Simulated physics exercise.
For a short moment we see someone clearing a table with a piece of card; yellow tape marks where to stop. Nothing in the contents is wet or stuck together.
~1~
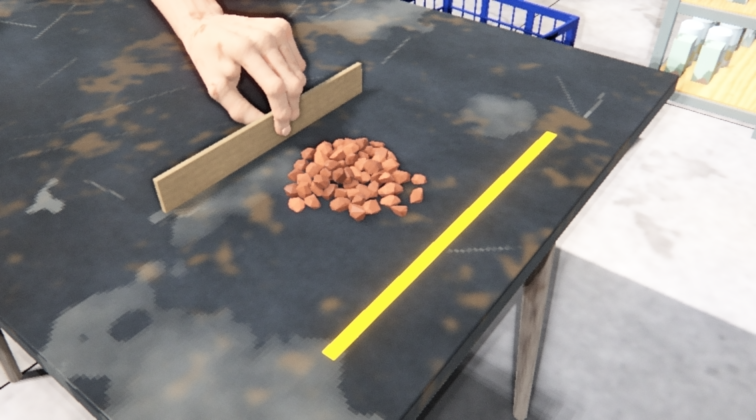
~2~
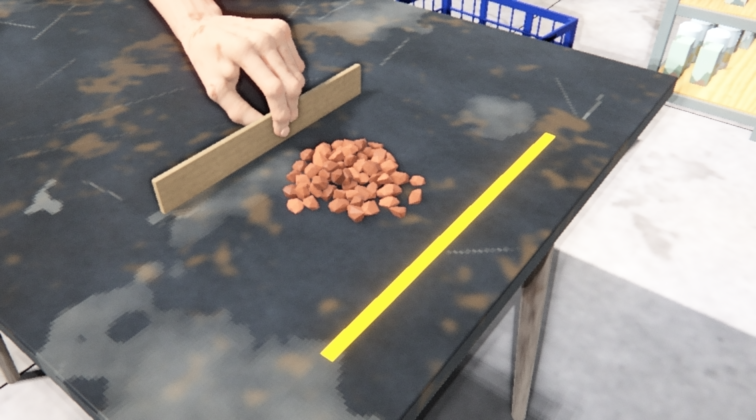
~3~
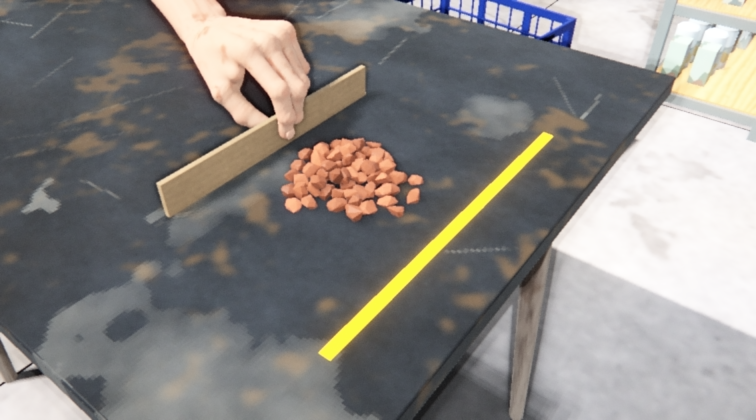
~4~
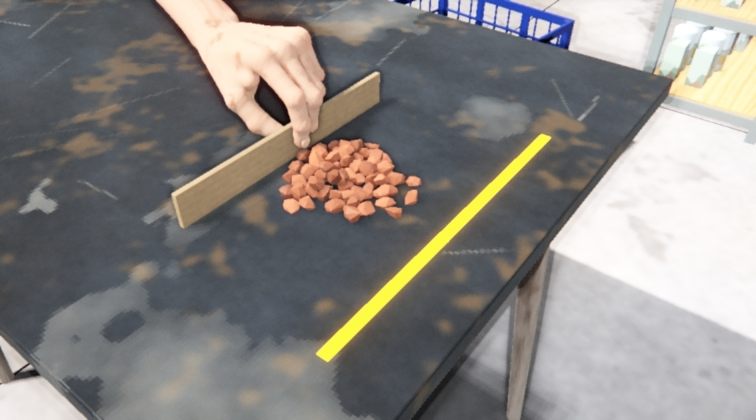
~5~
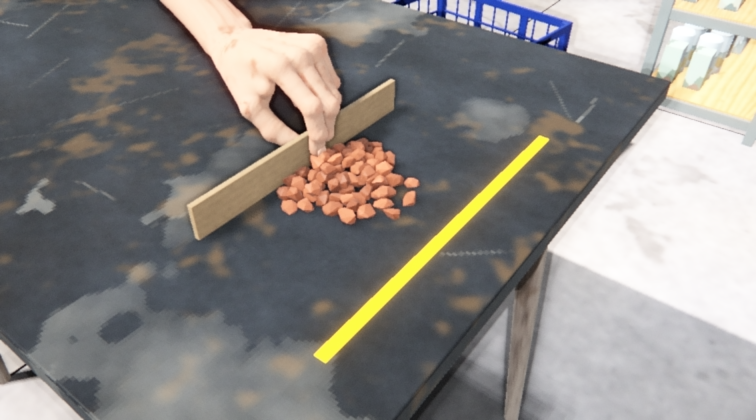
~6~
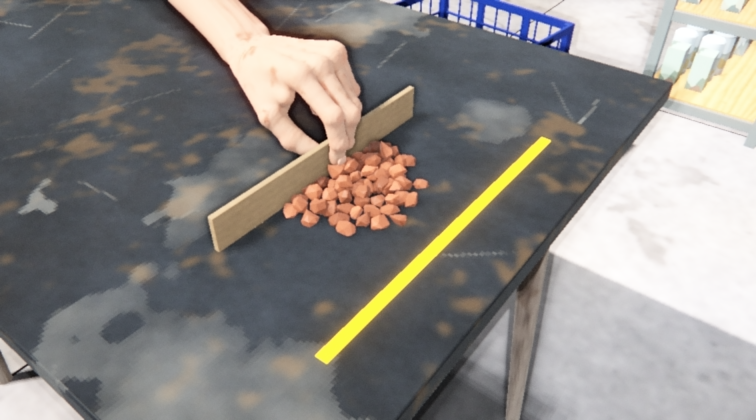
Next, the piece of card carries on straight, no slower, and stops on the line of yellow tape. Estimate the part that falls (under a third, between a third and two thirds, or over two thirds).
The amount that drops stays below a third.
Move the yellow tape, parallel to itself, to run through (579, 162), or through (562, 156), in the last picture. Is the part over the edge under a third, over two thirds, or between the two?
Try 1 - more than two thirds; try 2 - one to two thirds.
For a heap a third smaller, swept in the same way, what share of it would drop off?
That works out to something like 0 percent.
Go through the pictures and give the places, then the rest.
The first picture shows piece of card near (177, 185), at rest; yellow tape near (544, 142), about a palm's width from the edge; edge at (530, 261); the heap near (350, 172), bits of crushed brick.
The second picture shows piece of card near (176, 186), at rest.
The third picture shows piece of card near (181, 189); the heap near (347, 173).
The fourth picture shows piece of card near (195, 199).
The fifth picture shows piece of card near (211, 210); the heap near (347, 177), near a quarter pushed along.
The sixth picture shows piece of card near (231, 221); yellow tape near (538, 147); edge at (523, 266); the heap near (363, 184), all but a few pushed along.
Shortly afterwards, piece of card still moving, near (392, 172); heap all on the table, its front near (449, 258).
Next, piece of card stopped at the yellow tape; heap a little over the edge.
In the end, piece of card stopped at the yellow tape; heap a little over the edge.
